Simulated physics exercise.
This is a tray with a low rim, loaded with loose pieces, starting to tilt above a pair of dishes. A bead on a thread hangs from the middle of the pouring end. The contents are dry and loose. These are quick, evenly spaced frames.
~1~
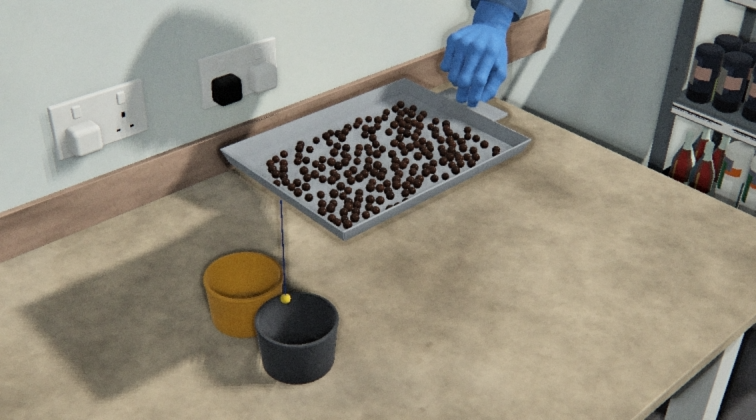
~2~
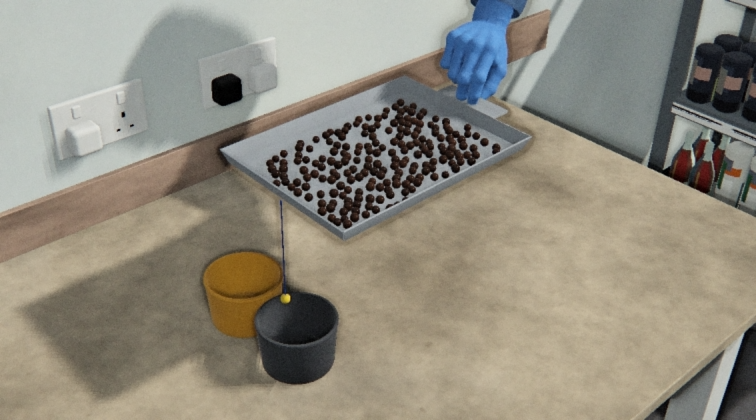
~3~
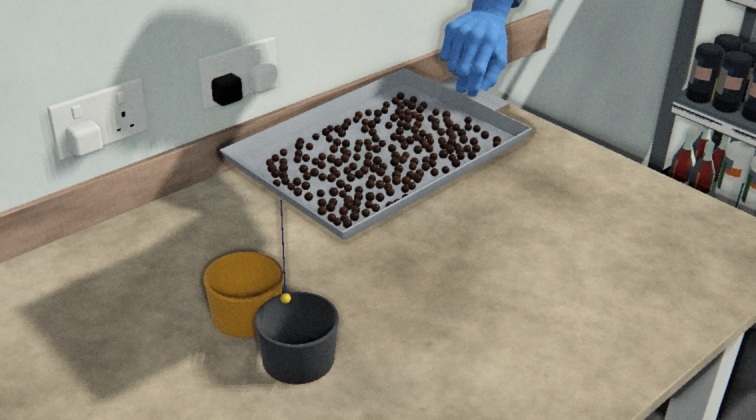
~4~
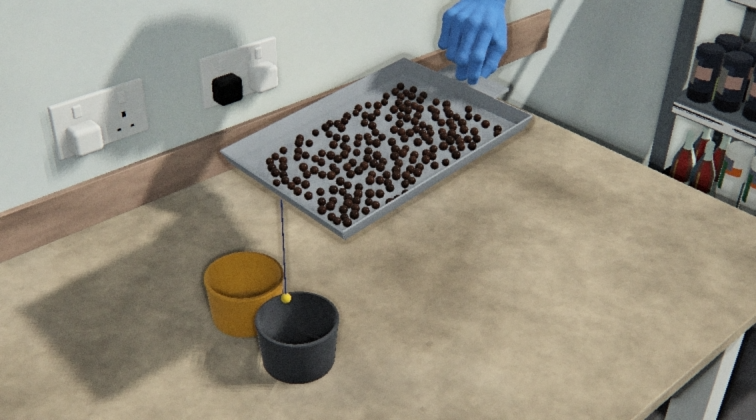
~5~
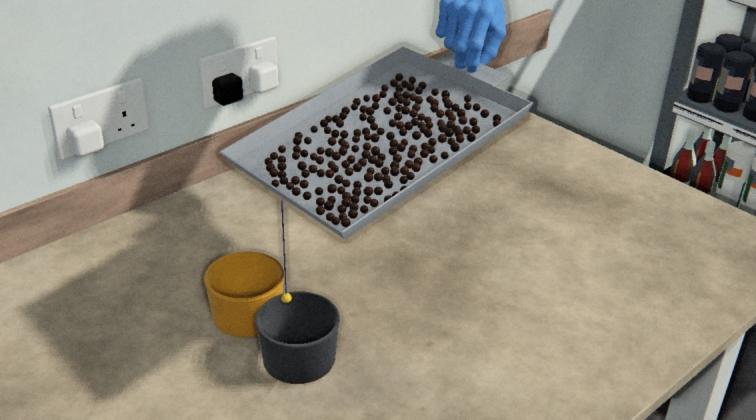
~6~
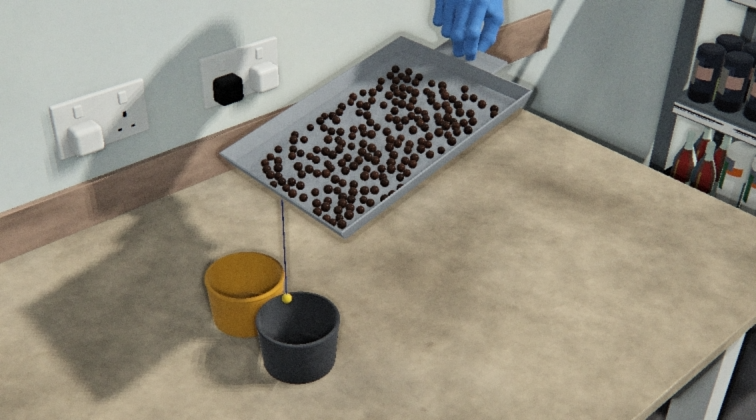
At the start, a blue-gloved hand holds a low-rimmed grey tray of chocolate balls level above an orange dish and a dark grey one, a yellow bead hanging on a thread. The hand then gradually raises the far end, tilting the tray slightly, and some balls begin to shift.
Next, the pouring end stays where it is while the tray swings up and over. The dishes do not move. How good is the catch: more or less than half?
The two hold only the smaller part of the load.
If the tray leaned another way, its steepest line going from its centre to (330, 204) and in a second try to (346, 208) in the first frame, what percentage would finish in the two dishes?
First some 10, then 0 per cent.
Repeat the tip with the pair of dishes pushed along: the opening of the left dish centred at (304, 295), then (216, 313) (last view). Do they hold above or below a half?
First not half, then over half.
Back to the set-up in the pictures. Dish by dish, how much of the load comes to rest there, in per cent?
About: Left dish 10, right dish 0 per cent.
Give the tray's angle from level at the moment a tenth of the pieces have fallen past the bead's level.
Around 55° of tilt.
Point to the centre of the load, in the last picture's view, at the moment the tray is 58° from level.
Around (276, 184).
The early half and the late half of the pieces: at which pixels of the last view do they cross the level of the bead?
First near (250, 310), later near (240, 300).
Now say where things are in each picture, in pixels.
Corners of the pouring end (229, 149) and (345, 227), level; middle of the load (377, 165), chocolate balls; left dish (213, 308); right dish (265, 353); bead on its thread (285, 299), in the first picture.
Corners of the pouring end (229, 150) and (344, 226), level; middle of the load (377, 164), in the second picture.
Corners of the pouring end (229, 150) and (344, 226), tipped barely, level across its low end; middle of the load (377, 161), in the third picture.
Corners of the pouring end (228, 150) and (343, 226), tipped a little, level across its low end; middle of the load (377, 156), in the fourth picture.
Corners of the pouring end (228, 151) and (343, 226), tipped a little, level across its low end; middle of the load (375, 151), in the fifth picture.
Corners of the pouring end (228, 152) and (342, 226), tipped a little, level across its low end; middle of the load (372, 148), roughly half on the move; left dish (215, 307); right dish (267, 353), in the sixth picture.
Just after the last frame, tray tipped steeply; the larger part on the tray; just a few in the left dish; about a tenth outside both; about a tenth in the air.
A moment on, tray tipped right over; just a few in the right dish; about a tenth in the left dish; the larger part outside both; about a tenth in the air.
Further on, tray tipped past a quarter turn; just a few in the right dish; about a tenth in the left dish; the larger part outside both.
When it is over, tray tipped past a quarter turn; just a few in the right dish; about a tenth in the left dish; the larger part outside both.
